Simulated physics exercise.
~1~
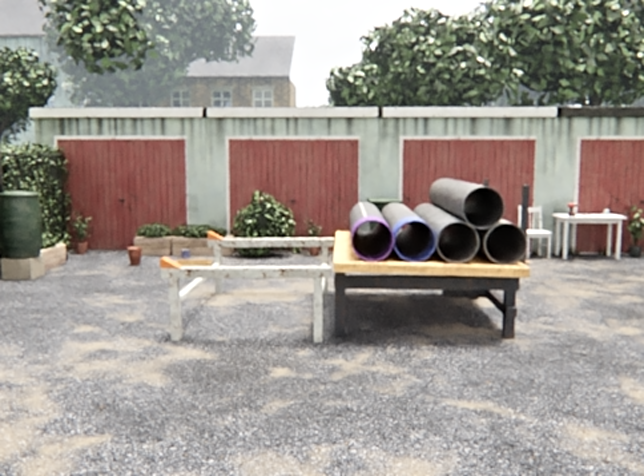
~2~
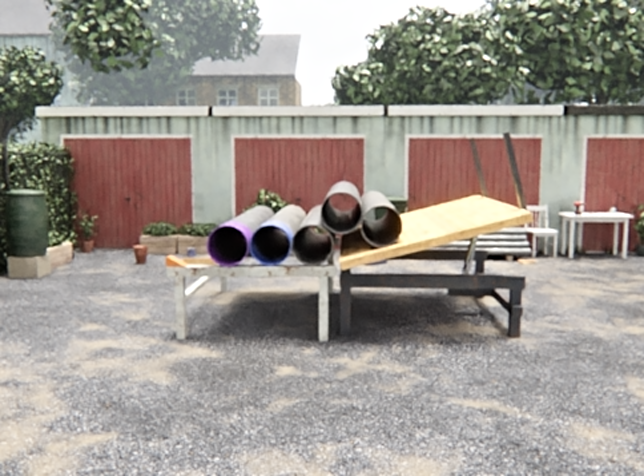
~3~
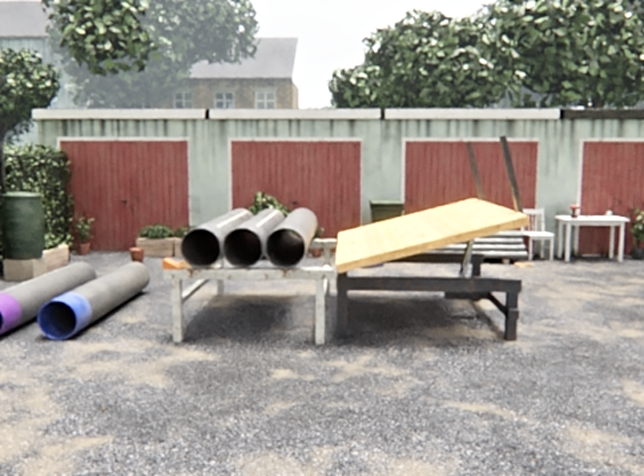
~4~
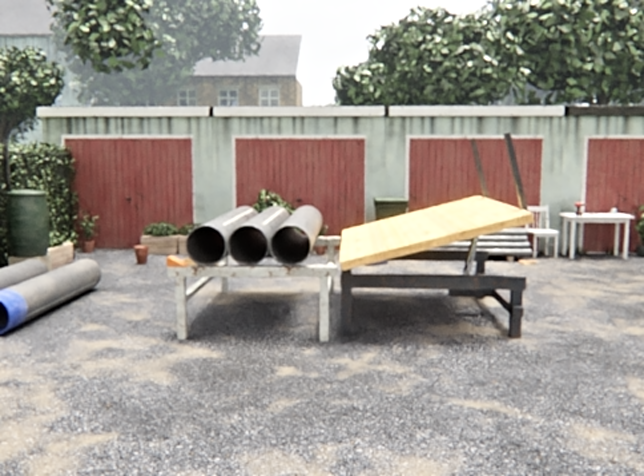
To begin with, five dark plastic pipes lie piled on a level wooden deck beside a pale rack, in a gravel yard with red garage doors behind. The deck's right side rises, and the pipes roll left onto the rack, the purple-marked one leading and the blue-marked one next. Those two go over the stop at the rack's left end and drop to the ground, while the other three stay lined up on the rack. The purple and blue pipes roll farther left and end on the gravel, partly out of view, with the deck still tilted.
